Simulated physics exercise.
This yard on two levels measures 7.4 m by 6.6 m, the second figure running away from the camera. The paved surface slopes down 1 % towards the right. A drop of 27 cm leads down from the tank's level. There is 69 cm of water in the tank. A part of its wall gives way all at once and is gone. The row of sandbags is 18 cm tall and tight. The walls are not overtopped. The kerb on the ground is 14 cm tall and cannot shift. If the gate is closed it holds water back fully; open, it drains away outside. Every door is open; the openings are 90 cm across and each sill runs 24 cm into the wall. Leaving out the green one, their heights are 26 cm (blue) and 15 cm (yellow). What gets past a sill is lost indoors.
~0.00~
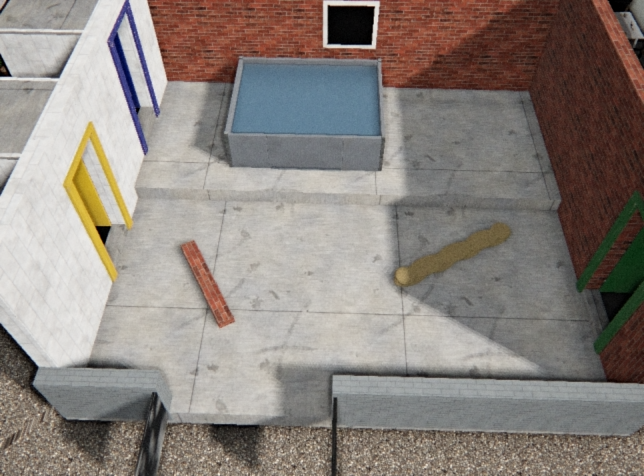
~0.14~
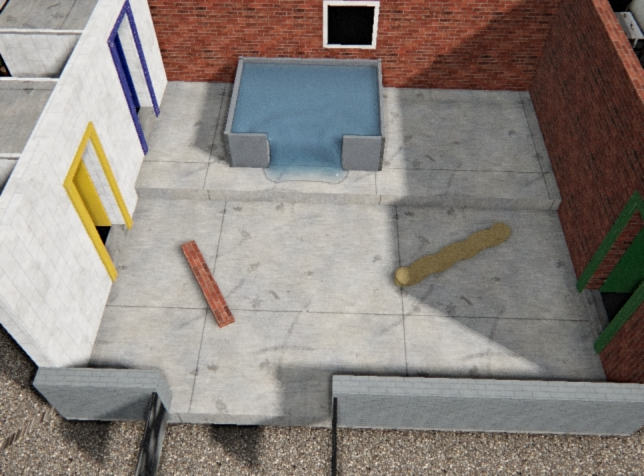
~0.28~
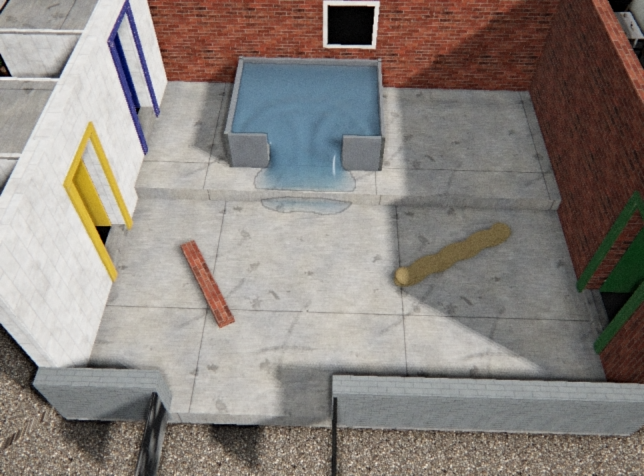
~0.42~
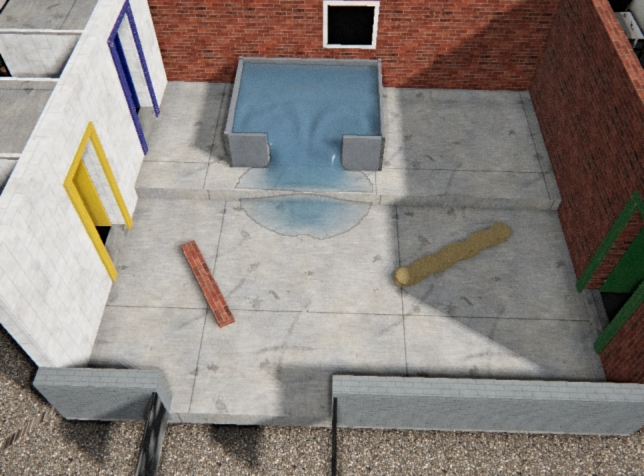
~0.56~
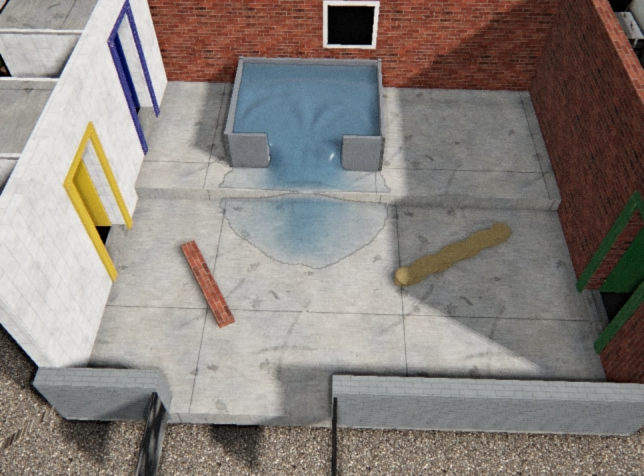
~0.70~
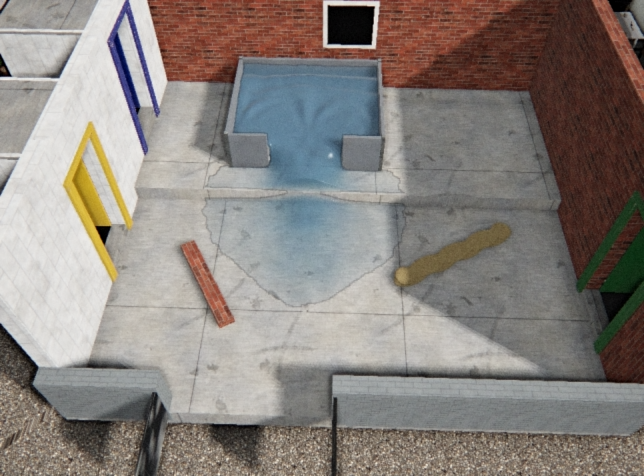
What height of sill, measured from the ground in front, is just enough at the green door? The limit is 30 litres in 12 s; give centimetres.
It would have to be roughly 9 cm high.
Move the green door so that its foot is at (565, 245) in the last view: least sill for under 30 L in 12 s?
Roughly 11.0 cm.
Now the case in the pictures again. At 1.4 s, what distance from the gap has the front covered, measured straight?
Some 4.4 m out.
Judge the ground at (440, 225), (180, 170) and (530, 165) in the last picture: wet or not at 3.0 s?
In turn: Under water, still dry, still dry.
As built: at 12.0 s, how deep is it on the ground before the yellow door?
Roughly 1.5 cm deep.
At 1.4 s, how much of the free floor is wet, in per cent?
About 30 per cent.
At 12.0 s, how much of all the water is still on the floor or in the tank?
Some 56 per cent remains.
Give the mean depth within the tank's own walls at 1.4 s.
Roughly 49 cm on average.
After 1.4 s water covers 30 % of the floor, deepest (42 cm) near (312, 171); it has not reached the green door.
After 3.0 s water covers 50 % of the floor, deepest (26 cm) near (302, 171); it has not reached the green door.
After 12.0 s water covers 60 % of the floor, deepest (12 cm) near (569, 252); 9 cm at the green door, 4 litres in over its 12 cm sill.
At the green door as built, the water arrived by 3.2 s and peaked near 13 cm at 4.0 s.
With a sill of 8 cm, 48 litres would have come in within the 12 s; with 10.5 cm, 12 litres. So under 30 litres takes about 9 cm.
